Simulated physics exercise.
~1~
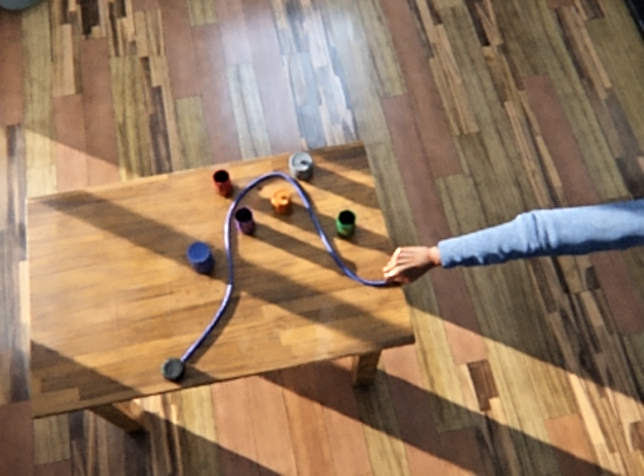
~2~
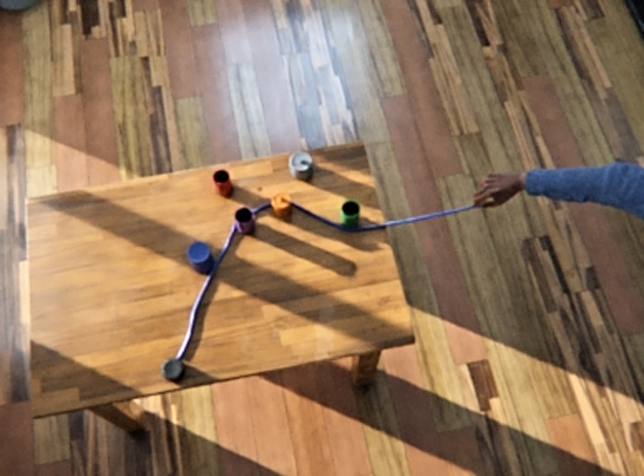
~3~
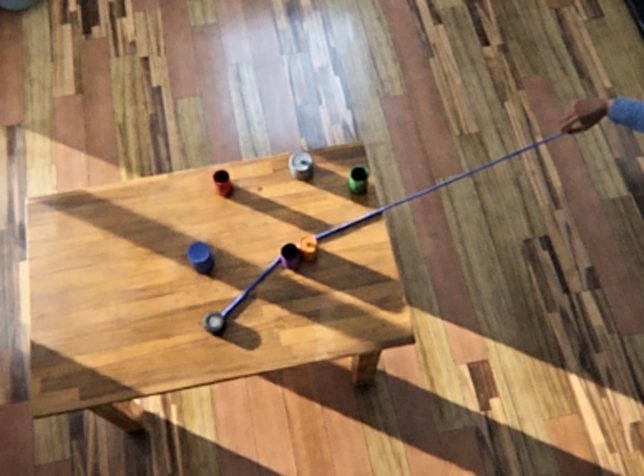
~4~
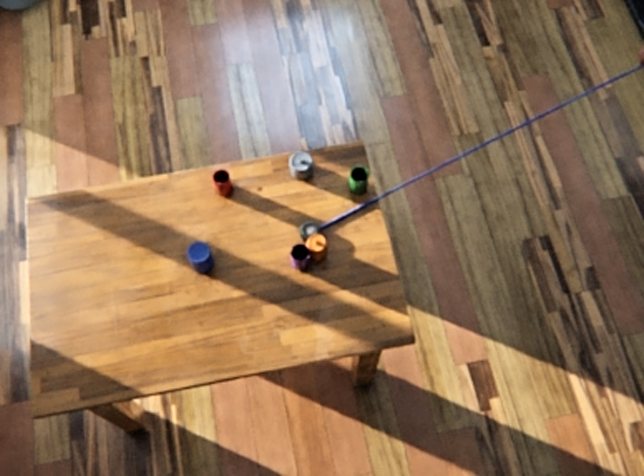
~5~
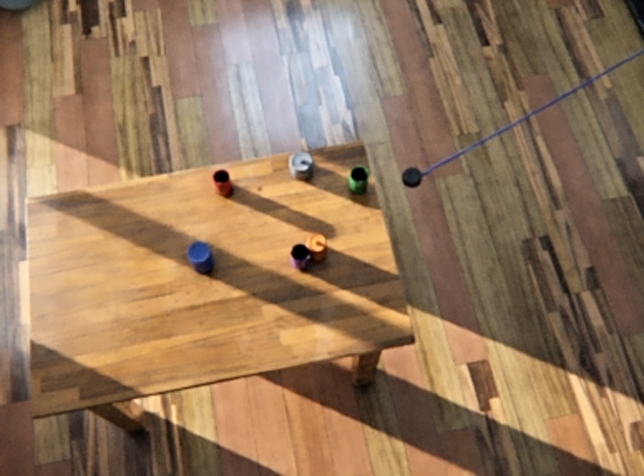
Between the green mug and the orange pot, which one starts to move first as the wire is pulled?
The green mug starts to move first, nudged as the wire tightens. The orange pot only gets carried along afterwards.
A wooden side table stands on a patchwork plank floor in slanting sunlight, seen from high above. A blue wire curves slackly among red, orange, purple, green and grey containers and a blue tub, from a small black charging pad near the front edge to a blue-sleeved hand at the right. The hand draws the wire rightwards, and it tightens and nudges the green mug. Then the purple cup and orange pot are swept right while the green mug shifts farther back and the pad starts sliding. The pad passes them and leaves the table, trailing the wire, while the cup, pot and mug remain on top.
